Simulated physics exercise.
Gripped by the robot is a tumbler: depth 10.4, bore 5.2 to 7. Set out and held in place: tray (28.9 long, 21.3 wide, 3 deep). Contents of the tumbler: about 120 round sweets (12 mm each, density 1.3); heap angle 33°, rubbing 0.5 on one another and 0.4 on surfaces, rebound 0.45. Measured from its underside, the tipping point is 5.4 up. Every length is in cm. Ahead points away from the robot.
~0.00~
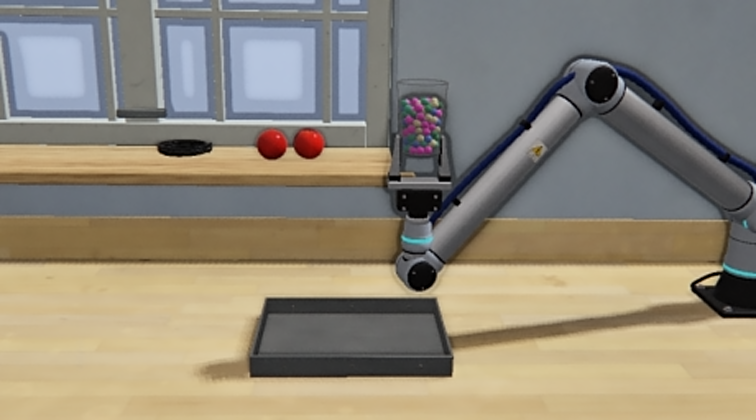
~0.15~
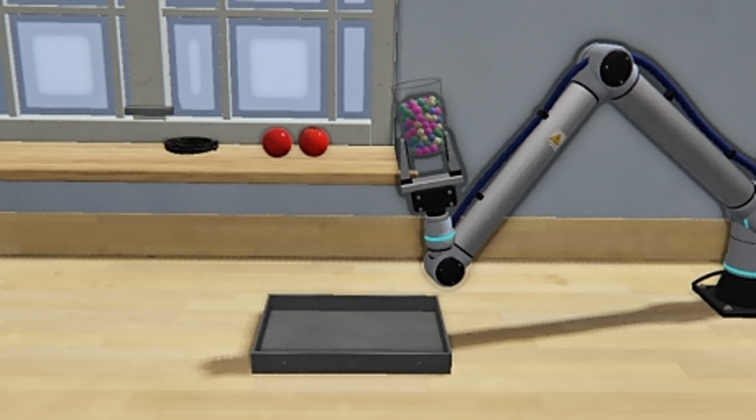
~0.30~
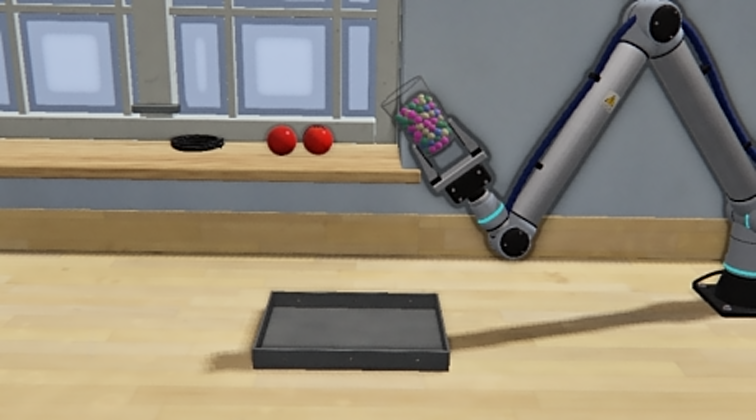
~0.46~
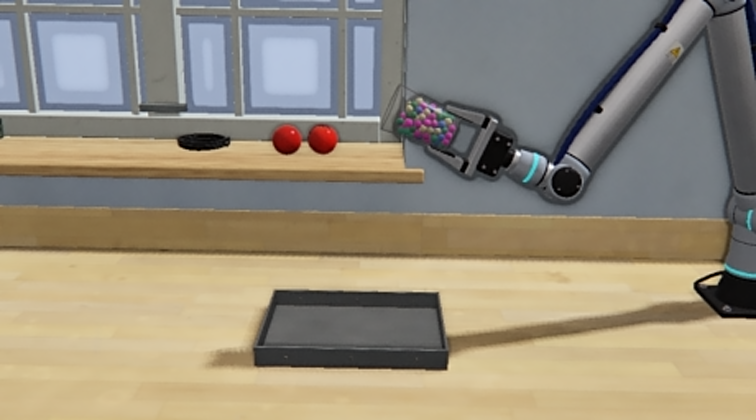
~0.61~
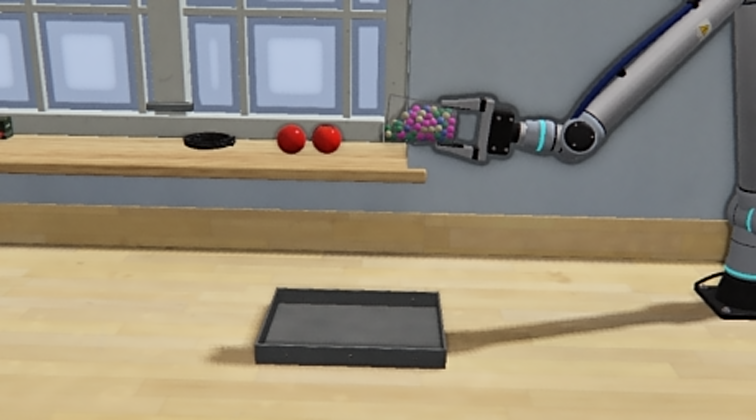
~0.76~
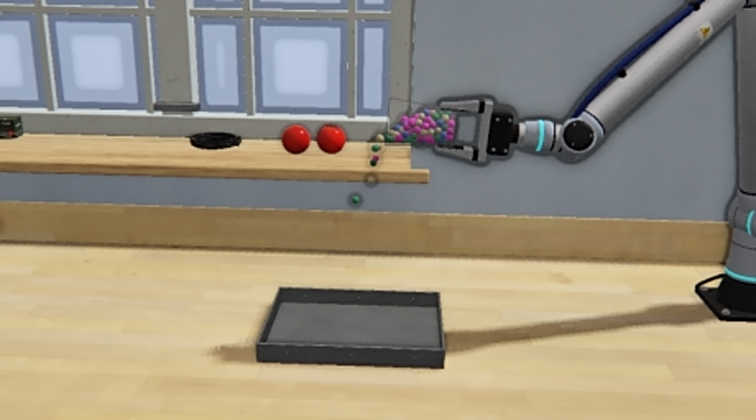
A robot arm holds a clear tumbler of colourful round sweets upright beside a wooden shelf with two red balls, above an empty dark tray. The arm tilts the tumbler steadily leftward until it lies nearly horizontal, and then a few sweets slip out past its rim and drop.
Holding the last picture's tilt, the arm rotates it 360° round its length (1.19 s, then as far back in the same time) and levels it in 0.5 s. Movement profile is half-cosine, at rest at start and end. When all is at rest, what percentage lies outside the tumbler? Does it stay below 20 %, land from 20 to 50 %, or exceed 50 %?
It exceeds 50 %.
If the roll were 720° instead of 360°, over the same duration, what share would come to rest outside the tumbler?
I'd put it at about 75 %.
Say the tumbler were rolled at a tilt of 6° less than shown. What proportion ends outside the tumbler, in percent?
I'd say close to 40 in a hundred.
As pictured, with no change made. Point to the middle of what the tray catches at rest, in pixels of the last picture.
Middle: Close to (333, 328).
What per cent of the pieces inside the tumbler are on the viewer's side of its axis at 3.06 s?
Around 20 %.
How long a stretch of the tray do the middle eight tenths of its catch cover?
I'd put it at around 20 cm.
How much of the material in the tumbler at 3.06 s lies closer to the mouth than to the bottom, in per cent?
Close to 40 per cent is in the half by the mouth.
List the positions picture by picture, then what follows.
The first picture shows tumbler middle at (421, 119), upright; upper third of the load around (422, 109), from x 405 to 440, top at y 100; 122 in the tumbler.
The second picture shows tumbler middle at (422, 119), tipped 11°; upper third of the load around (422, 109), from x 400 to 440, top at y 100.
The third picture shows tumbler middle at (422, 120), tipped 38°; upper third of the load around (421, 110), from x 400 to 445, top at y 100.
The fourth picture shows tumbler middle at (422, 121), tipped 67°; upper third of the load around (422, 113), from x 400 to 450, top at y 100.
The fifth picture shows tumbler middle at (422, 122), tipped 85°; upper third of the load around (432, 116), from x 385 to 450, top at y 110.
The sixth picture shows tumbler middle at (422, 125), tipped 86°; upper third of the load around (432, 120), from x 355 to 450, top at y 115; 116 in the tumbler, 6 in flight or on a rim.
By 1.91 s, tipped 86°, highest piece 38 above the table; 75 in the tumbler, 39 in the tray, 1 on the table or floor, 7 in flight or on a rim.
By 3.06 s, tipped 86°, highest piece 38 above the table; 68 in the tray, 47 in the tumbler, 1 on the table or floor, 6 in flight or on a rim.
By 3.84 s, upright, highest piece 36 above the table; 75 in the tray, 45 in the tumbler, 2 on the table or floor.
By 4.54 s, upright, highest piece 36 above the table; 75 in the tray, 45 in the tumbler, 2 on the table or floor.
Final count, 75 in the tray, 45 in the tumbler, 2 on the table or floor. That is 63 % outside the tumbler.
